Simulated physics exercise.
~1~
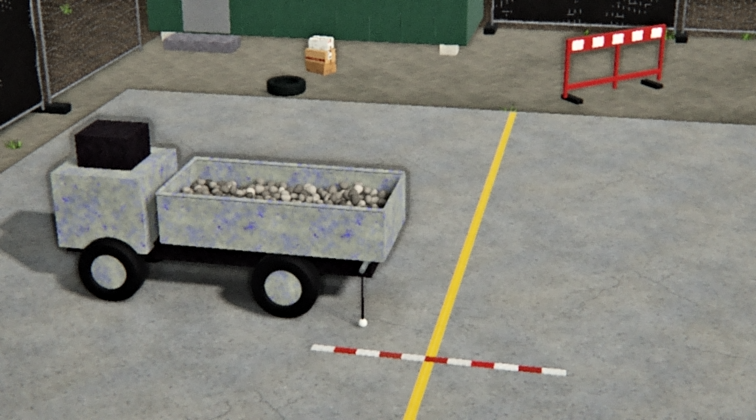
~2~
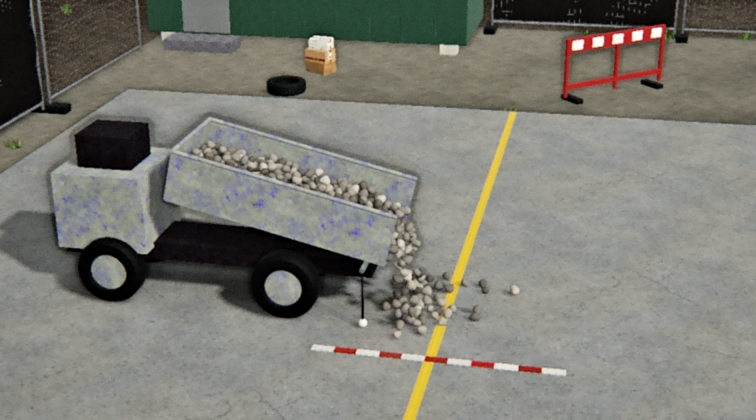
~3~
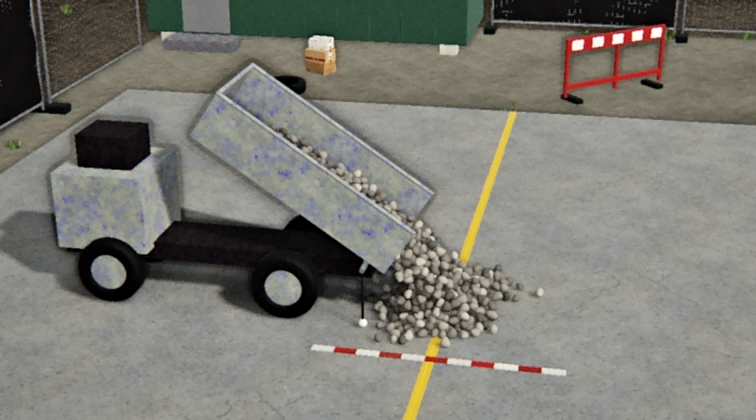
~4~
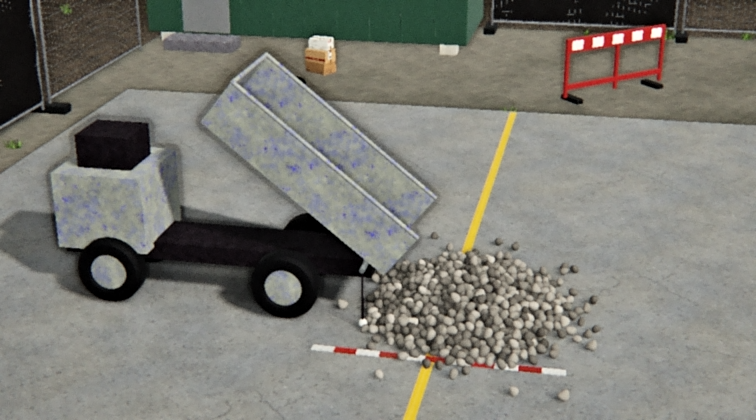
A pale, blue-speckled tipper truck raised its stone-filled body steeply, and the stones poured out of the back onto the concrete, spreading into a broad heap across the yellow line and part of the red and white strip, leaving the raised body looking practically empty.
